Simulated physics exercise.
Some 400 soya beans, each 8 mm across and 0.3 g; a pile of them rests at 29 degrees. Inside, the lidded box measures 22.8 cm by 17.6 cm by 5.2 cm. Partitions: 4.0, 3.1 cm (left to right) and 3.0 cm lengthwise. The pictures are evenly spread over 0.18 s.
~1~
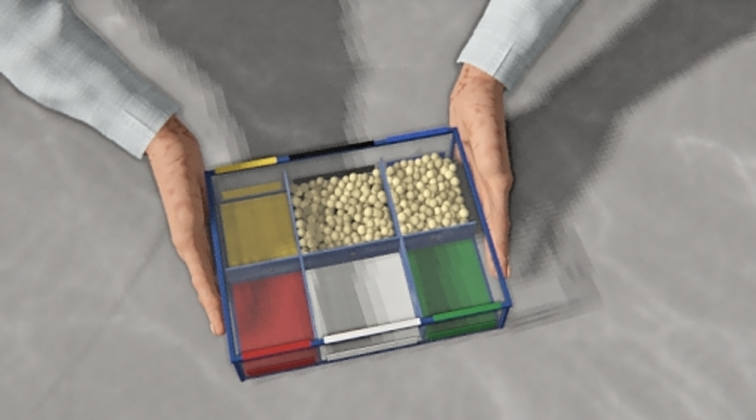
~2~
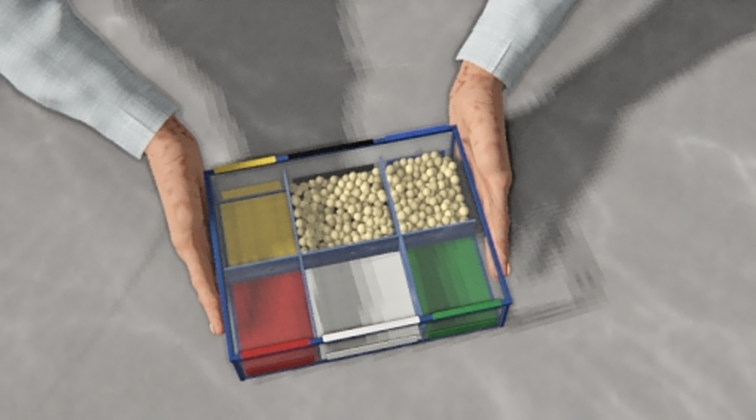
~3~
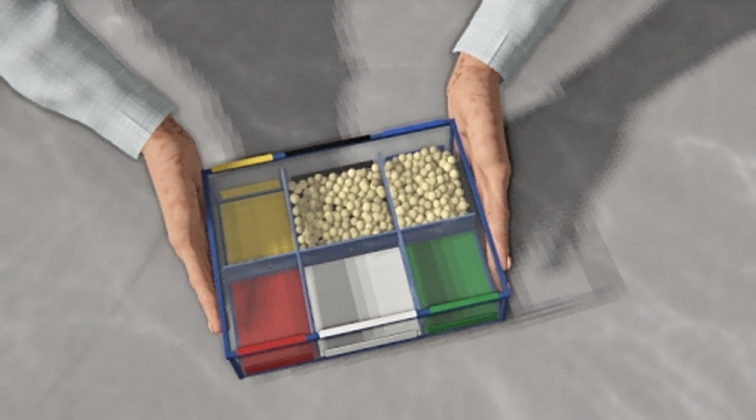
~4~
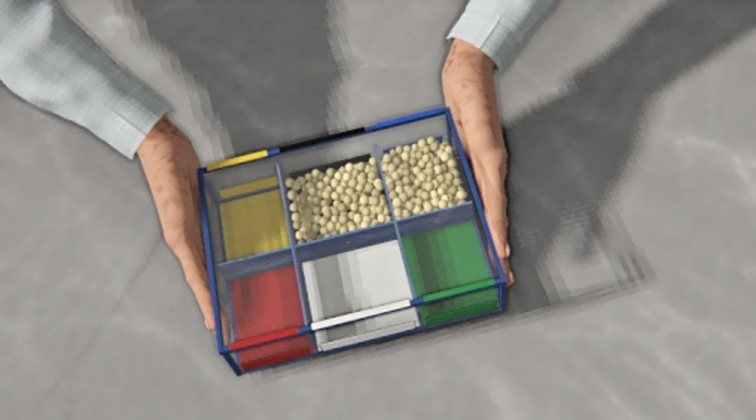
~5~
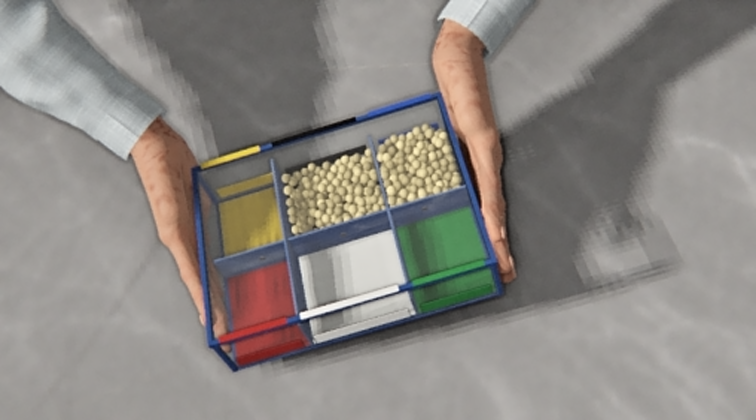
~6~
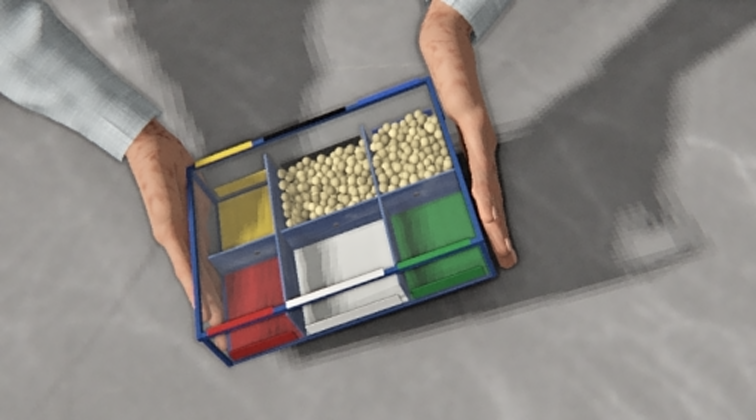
Above a grey, marbled surface, two hands in pale sleeves hold a clear, blue-edged box by its sides, with pale beans in two of its six compartments. The box barely moves at first, then the hands steadily tilt it, raising the right side while the beans stay heaped in their compartments.
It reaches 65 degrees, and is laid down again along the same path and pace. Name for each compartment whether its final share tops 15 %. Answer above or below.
Red compartment: Below; blue compartment: Above; green compartment: Below; yellow compartment: Below; white compartment: Below; black compartment: Above.
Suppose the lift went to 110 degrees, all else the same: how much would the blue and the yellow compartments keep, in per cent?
Then: Blue 20, yellow 5.
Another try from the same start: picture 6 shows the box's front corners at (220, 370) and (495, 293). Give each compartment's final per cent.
Red 5, blue 30, green 0, yellow 0, white 20, black 45.
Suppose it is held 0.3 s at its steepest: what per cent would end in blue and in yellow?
Then: Blue 35; yellow 5.
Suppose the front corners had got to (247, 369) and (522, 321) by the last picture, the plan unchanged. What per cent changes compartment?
Then about 35 per cent.
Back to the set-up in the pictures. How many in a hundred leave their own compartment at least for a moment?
Some 20 per cent.
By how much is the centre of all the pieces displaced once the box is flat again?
Roughly 3.0 cm.
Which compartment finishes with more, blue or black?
It is the black one.
Then, 0.38 s after the last picture, tilt 63 degrees; blue 45 %, black 55 %.
Then, 0.63 s after the last picture, tilt 25 degrees; blue 35 %, black 60 %.
Then, 0.99 s after the last picture, tilt 0 degrees; blue 35 %, black 60 %.
In the end, red 0 %, blue 35 %, green 0 %, yellow 5 %, white 0 %, black 60 %.
